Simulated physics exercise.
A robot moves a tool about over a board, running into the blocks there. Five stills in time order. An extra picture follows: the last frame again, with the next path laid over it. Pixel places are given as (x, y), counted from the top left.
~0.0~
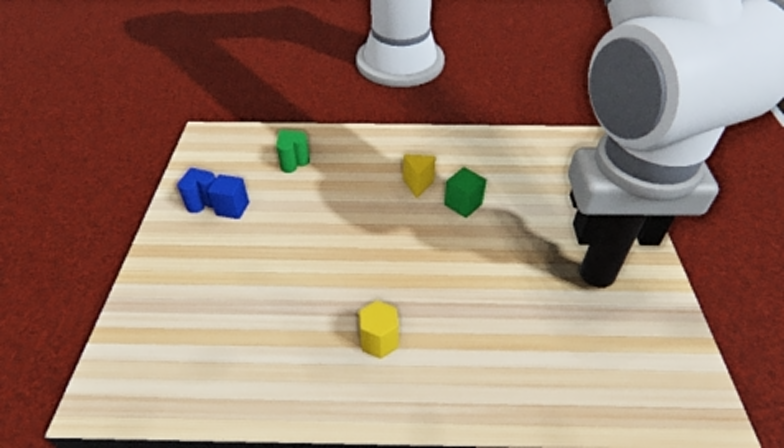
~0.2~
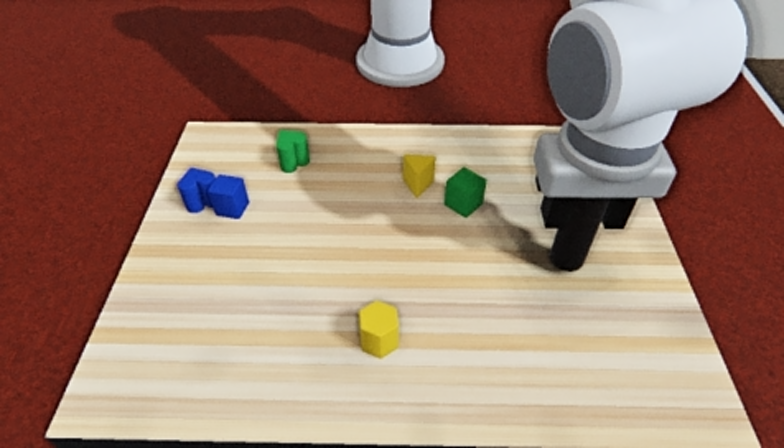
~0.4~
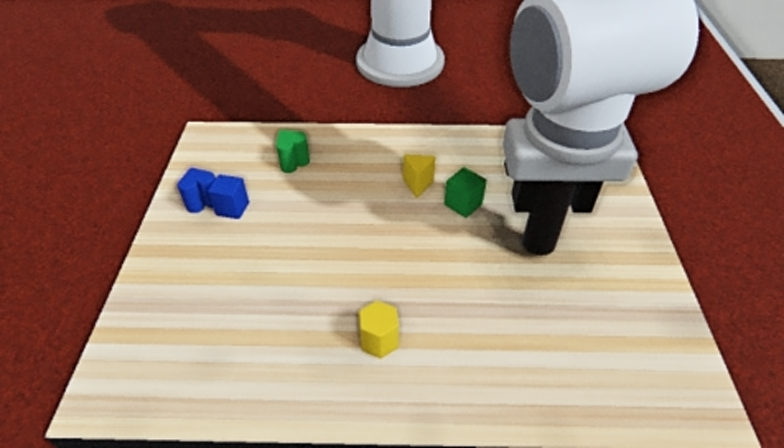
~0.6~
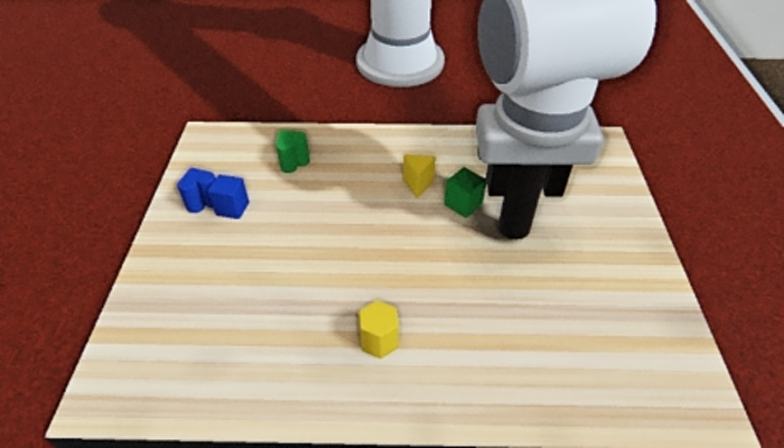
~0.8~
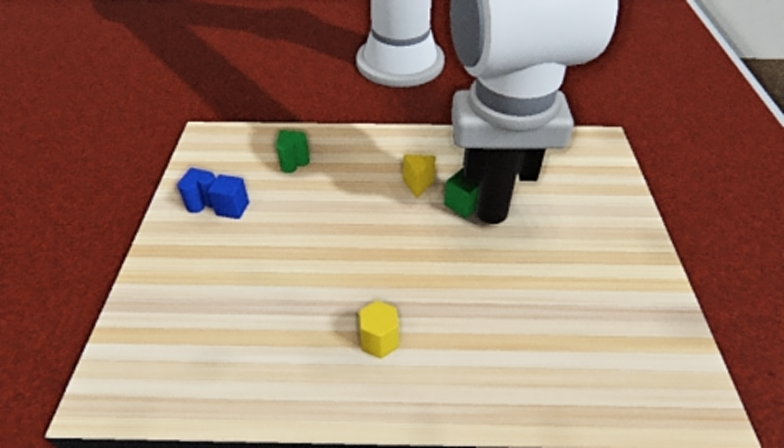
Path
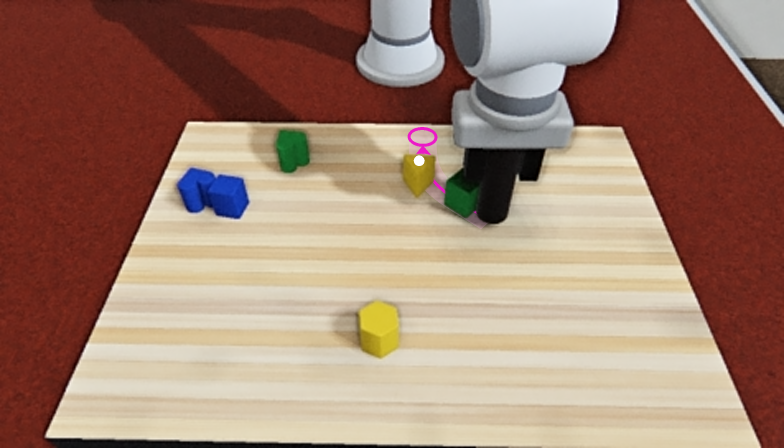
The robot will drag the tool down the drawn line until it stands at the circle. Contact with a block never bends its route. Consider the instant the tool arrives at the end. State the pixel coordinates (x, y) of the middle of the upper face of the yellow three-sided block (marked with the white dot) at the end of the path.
That would be at about pixel (374, 144).
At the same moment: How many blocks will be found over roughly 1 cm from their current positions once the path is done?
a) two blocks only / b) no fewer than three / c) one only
Option a.
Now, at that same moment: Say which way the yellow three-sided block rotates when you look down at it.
I'd predict that, seen from above, the yellow three-sided block rotates counter-clockwise.
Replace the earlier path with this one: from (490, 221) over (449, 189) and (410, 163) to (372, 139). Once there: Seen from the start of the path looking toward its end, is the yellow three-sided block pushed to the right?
No
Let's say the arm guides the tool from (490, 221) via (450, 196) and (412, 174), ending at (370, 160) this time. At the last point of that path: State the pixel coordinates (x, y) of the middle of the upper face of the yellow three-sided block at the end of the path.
The middle of its top is at (321, 126).
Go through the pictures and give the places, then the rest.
The first frame shows lower end of the tool (597, 274), tops of blocks, yellow three-sided block (419, 161), green four-sided block (467, 179).
The second frame shows tool (566, 259), blocks as before.
The third frame shows tool (539, 243), blocks as before.
The fourth frame shows tool (514, 228), blocks as before.
The fifth frame shows tool (492, 213), yellow three-sided block (419, 161), green four-sided block partly hidden.
The drawn path runs from (490, 221) via (450, 195) and (425, 166), ending at (423, 137); the dot is on the yellow three-sided block.
What follows on the original path. One third of the way, tool (451, 188); yellow three-sided block (402, 154); green four-sided block (428, 158).
Two thirds of the way, tool (426, 159); yellow three-sided block (374, 144), turned 40° anticlockwise; green four-sided block (397, 136), turned 50° anticlockwise.
At the end, tool (423, 129); yellow three-sided block (374, 144), turned 45° anticlockwise; green four-sided block (396, 135), turned 55° anticlockwise.
